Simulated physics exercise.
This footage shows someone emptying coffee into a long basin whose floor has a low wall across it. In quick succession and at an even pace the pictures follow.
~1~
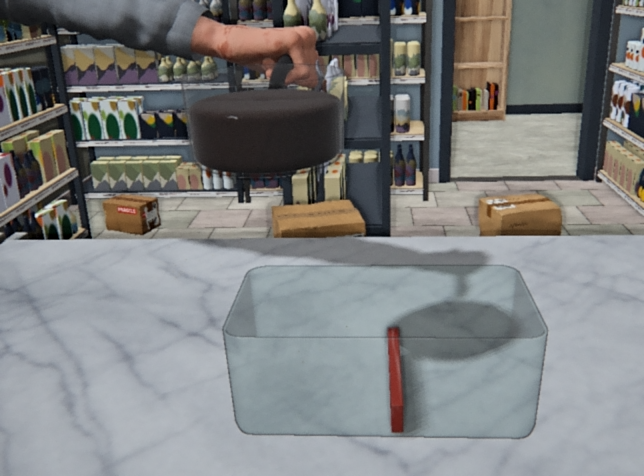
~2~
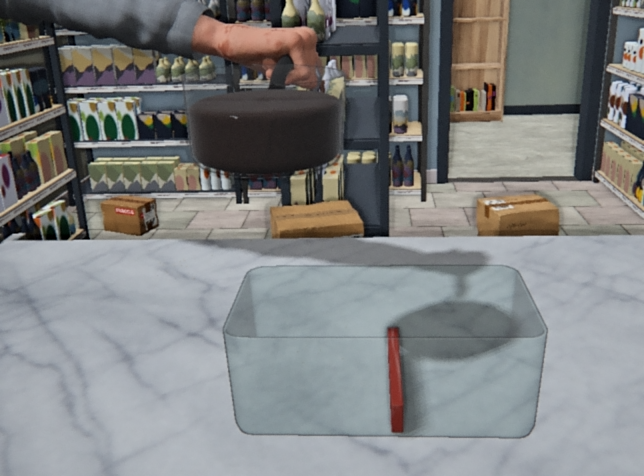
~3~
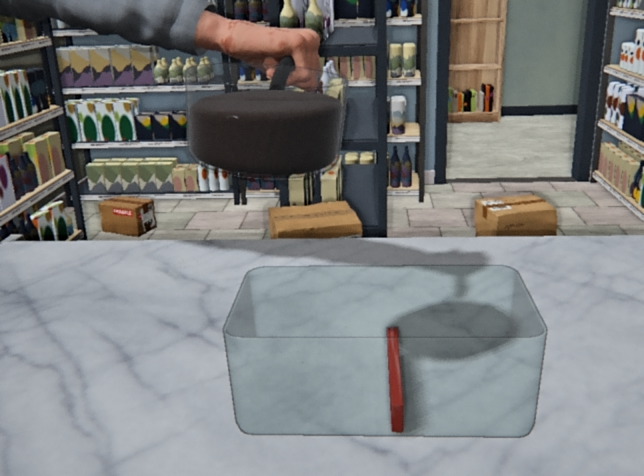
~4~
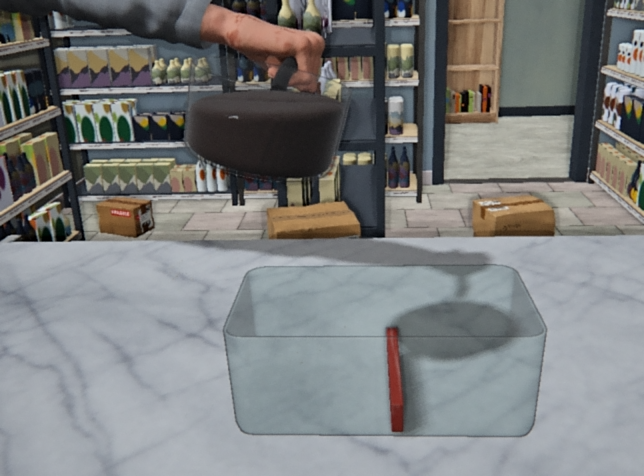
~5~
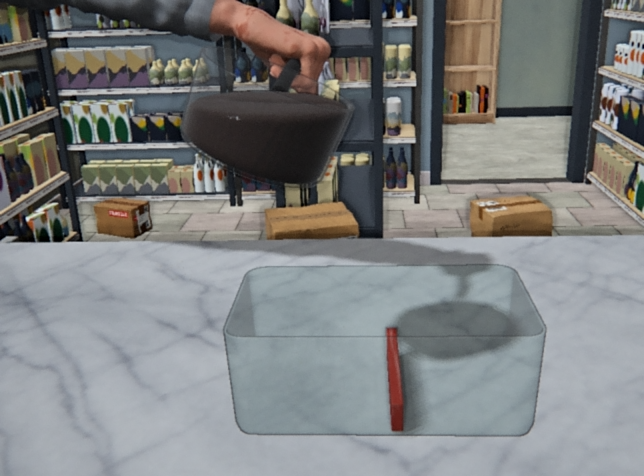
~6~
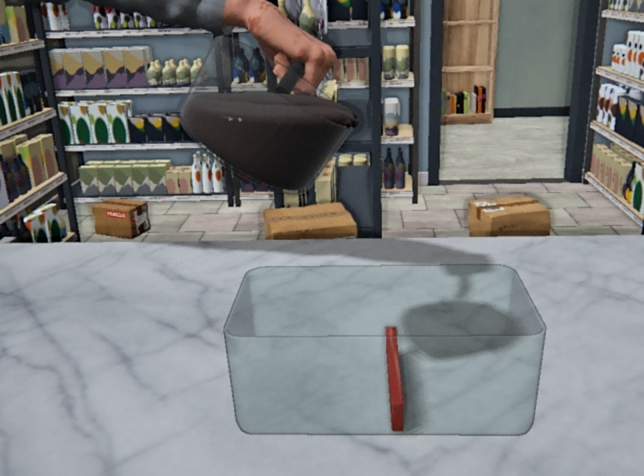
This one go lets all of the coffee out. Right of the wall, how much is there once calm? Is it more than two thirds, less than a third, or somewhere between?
The share right of the wall fails to exceed two thirds but reaches one third.
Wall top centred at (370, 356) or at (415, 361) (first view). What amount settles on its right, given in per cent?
First try around 70 percent; second try around 35 percent.
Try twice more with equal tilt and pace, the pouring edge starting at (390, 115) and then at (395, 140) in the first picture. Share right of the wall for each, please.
It would come to near 70 per cent, and then near 70 per cent.
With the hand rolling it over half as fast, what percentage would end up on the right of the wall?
It comes to some 65 per cent.
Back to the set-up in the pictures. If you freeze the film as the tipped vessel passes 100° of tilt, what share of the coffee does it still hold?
It still holds close to 25 per cent at that lean.
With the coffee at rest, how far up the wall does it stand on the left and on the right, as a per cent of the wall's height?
It settles around 50 on the left side and around 60 on the right side.
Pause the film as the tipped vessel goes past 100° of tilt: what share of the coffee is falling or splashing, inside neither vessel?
That comes to near 55 percent.
A moment on, the tilt is 100° and 27 per cent is still to pour, 1 is left of the wall and 18 right of it.
Next, the tilt is 113° and 4 per cent is still to pour, 29 is left of the wall and 55 right of it.
Then the tilt is 113° and 0 per cent is still to pour, 45 is left of the wall and 50 right of it.
Later the tilt is 113° and 0 per cent is still to pour, 47 is left of the wall and 50 right of it.
In the end 47 per cent lies left of the wall, 50 right of it and 3 outside.
